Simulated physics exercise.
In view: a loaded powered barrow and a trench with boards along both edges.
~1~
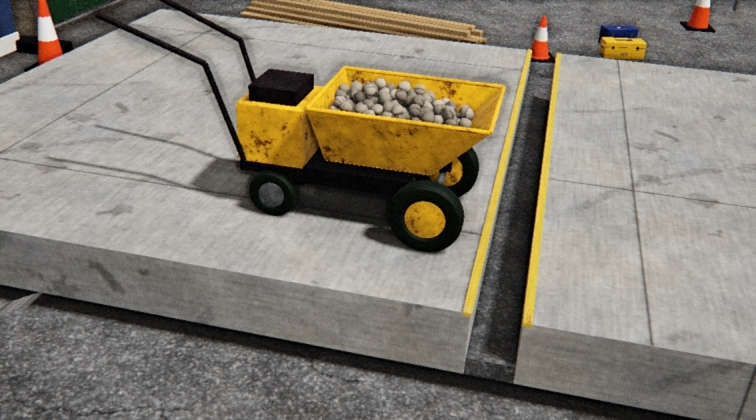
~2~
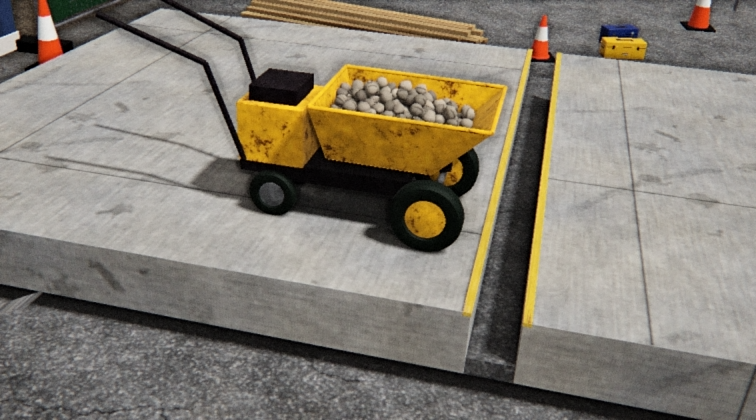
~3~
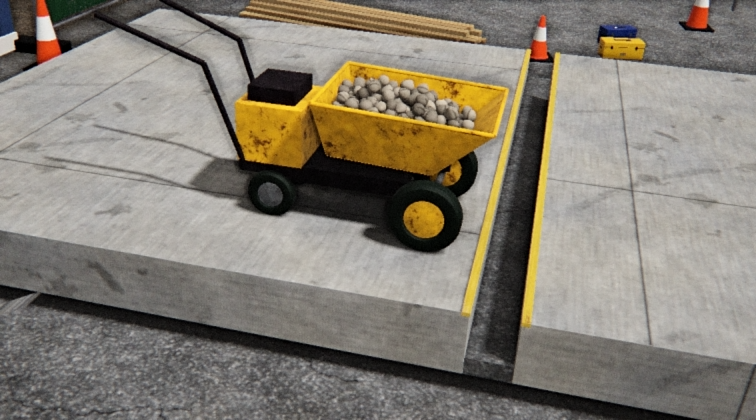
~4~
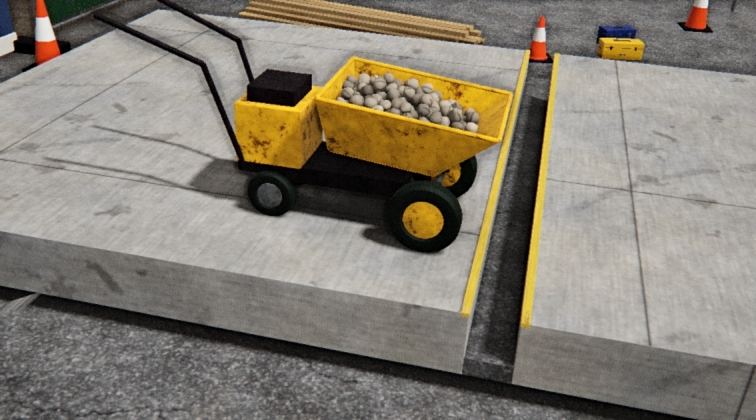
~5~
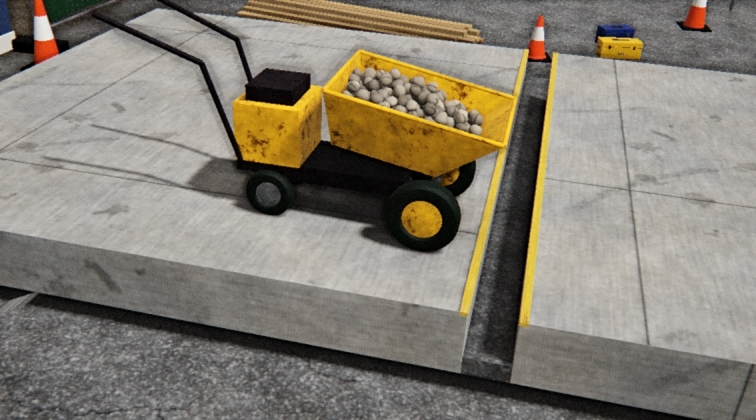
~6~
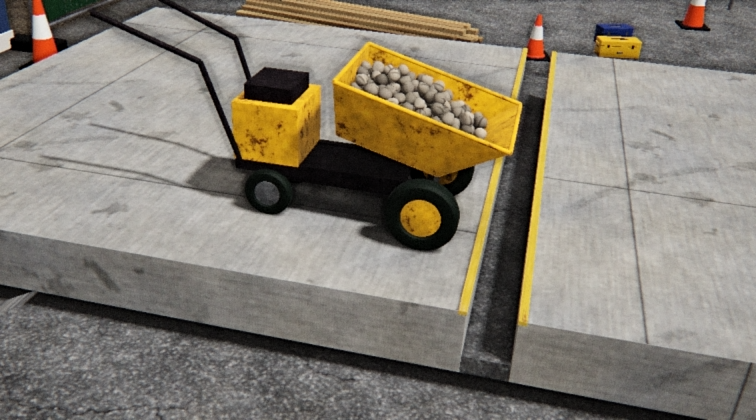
At first, a yellow powered barrow loaded with rounded grey stones stands on a concrete slab, its skip level beside a narrow trench with yellow-edged sides. Then the skip slowly tilts forward to the right, its back rising and its lip dipping, while the wheels stay put and the stones remain heaped inside.
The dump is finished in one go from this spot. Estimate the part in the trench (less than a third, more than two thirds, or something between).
In the trench: Less than a third.
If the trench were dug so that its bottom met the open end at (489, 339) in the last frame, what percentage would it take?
About 0 per cent.
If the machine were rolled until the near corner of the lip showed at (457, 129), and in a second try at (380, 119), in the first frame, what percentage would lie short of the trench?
About 0 and 30 per cent.
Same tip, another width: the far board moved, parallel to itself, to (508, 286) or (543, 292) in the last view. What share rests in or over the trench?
In turn 0 and 10 in a hundred.
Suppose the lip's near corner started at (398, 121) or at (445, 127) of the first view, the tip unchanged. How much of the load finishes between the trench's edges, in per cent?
In turn 60 and 60 in a hundred.
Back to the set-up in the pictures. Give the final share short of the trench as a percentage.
It comes to 0 per cent or so.
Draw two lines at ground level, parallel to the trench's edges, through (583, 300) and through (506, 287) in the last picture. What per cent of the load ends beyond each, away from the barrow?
Roughly 40 per cent, and 70 per cent.
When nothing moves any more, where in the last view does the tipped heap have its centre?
Around (591, 242).
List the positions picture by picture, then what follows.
In the first picture, lip of the skip near (490, 133), level; top of the load near (385, 98), river pebbles; first edge of the trench near (475, 282); far edge near (531, 291), the trench under half as wide as the skip, and about as deep as wide.
In the second picture, lip of the skip near (491, 134), level; top of the load near (386, 97).
In the third picture, lip of the skip near (494, 136), tipped barely; top of the load near (388, 96).
In the fourth picture, lip of the skip near (498, 141), tipped a little; top of the load near (382, 98).
In the fifth picture, lip of the skip near (504, 146), tipped a little; top of the load near (387, 94).
In the sixth picture, lip of the skip near (510, 153), tipped clearly; top of the load near (382, 80); first edge of the trench near (470, 280); far edge near (527, 290).
Shortly afterwards, skip tipped steeply; the whole lot in the skip.
Next, skip tipped right over; the bulk in the skip; near a quarter beyond it; only a few falling.
Some moments later, skip tipped right over; near a third in the skip; only a few in or heaped over the trench; near two thirds beyond it.
In the end, skip tipped right over; near a third in the skip; only a few in or heaped over the trench; near two thirds beyond it.
